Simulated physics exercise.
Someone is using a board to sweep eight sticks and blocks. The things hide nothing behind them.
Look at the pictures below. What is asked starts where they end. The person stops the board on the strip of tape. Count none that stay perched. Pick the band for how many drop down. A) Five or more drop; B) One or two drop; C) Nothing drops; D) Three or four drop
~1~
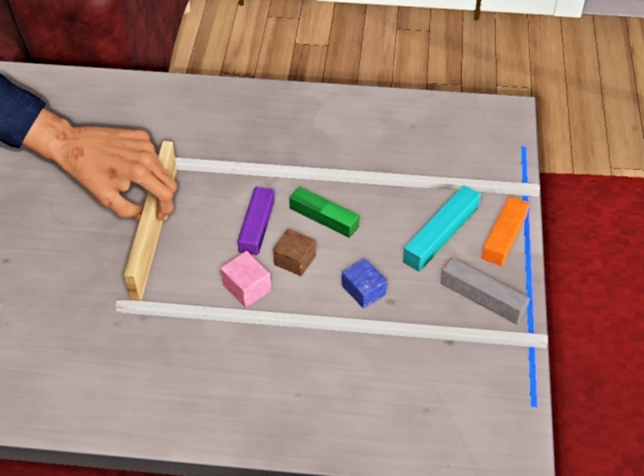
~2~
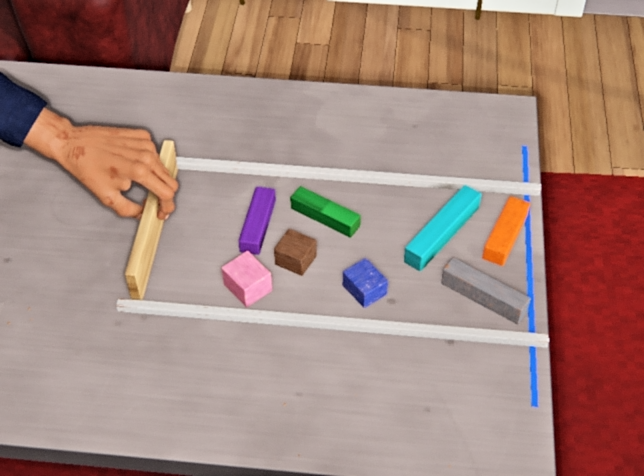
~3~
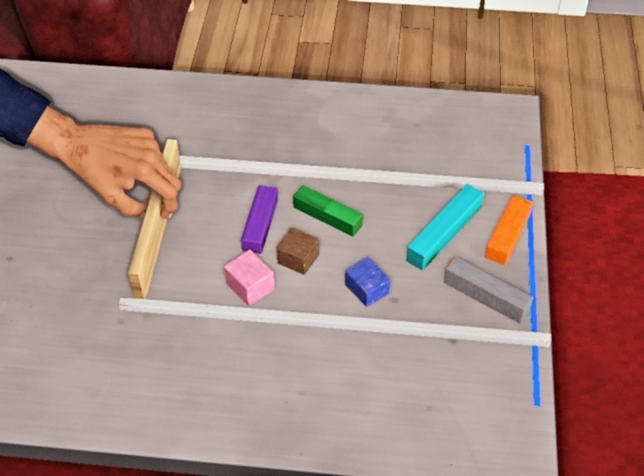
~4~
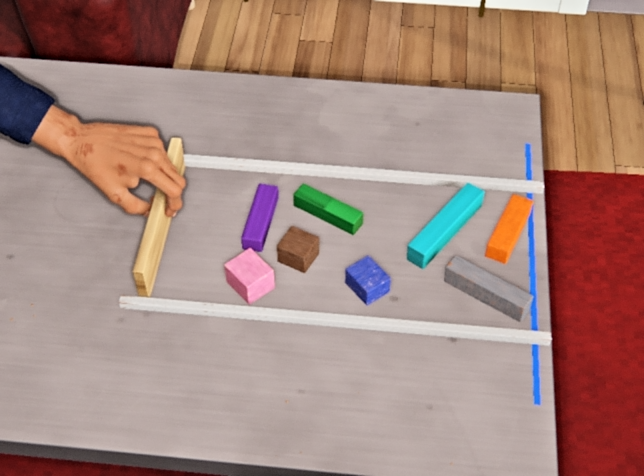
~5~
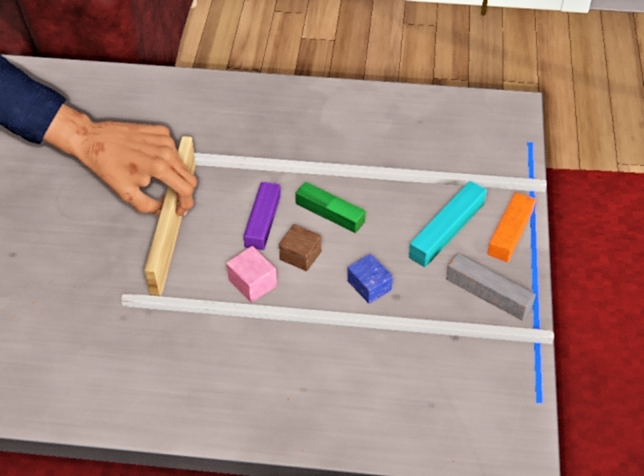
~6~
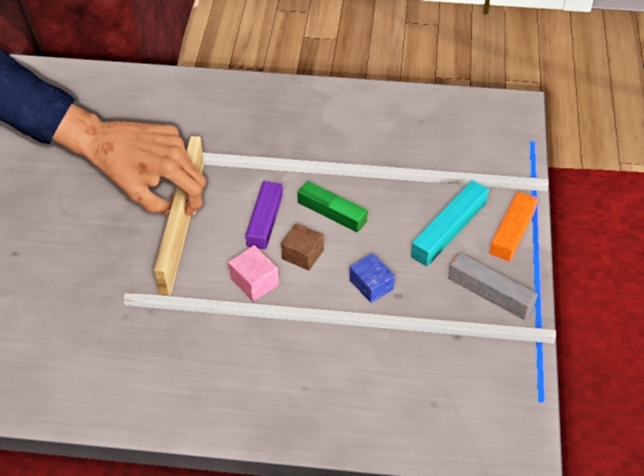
Answer: A.
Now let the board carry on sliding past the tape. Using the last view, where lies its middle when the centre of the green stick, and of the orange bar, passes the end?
Around (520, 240), then around (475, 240).
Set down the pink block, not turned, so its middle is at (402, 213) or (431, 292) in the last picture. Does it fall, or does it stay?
The pink block is lost; comes down.
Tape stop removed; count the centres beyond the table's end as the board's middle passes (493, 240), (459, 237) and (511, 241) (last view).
Place by place: 2, 0 and 4.
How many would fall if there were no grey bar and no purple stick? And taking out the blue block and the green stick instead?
Result, first then second: 4, 3.
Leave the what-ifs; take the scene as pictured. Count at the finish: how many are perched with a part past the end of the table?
Number: 2.
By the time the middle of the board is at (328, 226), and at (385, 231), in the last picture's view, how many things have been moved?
By then 5, and 6.
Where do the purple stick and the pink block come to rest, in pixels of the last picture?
The purple stick at (549, 235), the pink block at (557, 311).
Soon after, none off yet; orange bar at rest near (514, 226); grey bar at rest near (492, 286); turquoise stick at rest near (450, 222).
After that, none off yet; orange bar at rest near (514, 226); grey bar displaced a little near (513, 293); turquoise stick displaced a little near (483, 223).
In the end, the number that fall off is five or more; gone, brown block, green stick, blue block, turquoise stick, grey bar and orange bar.
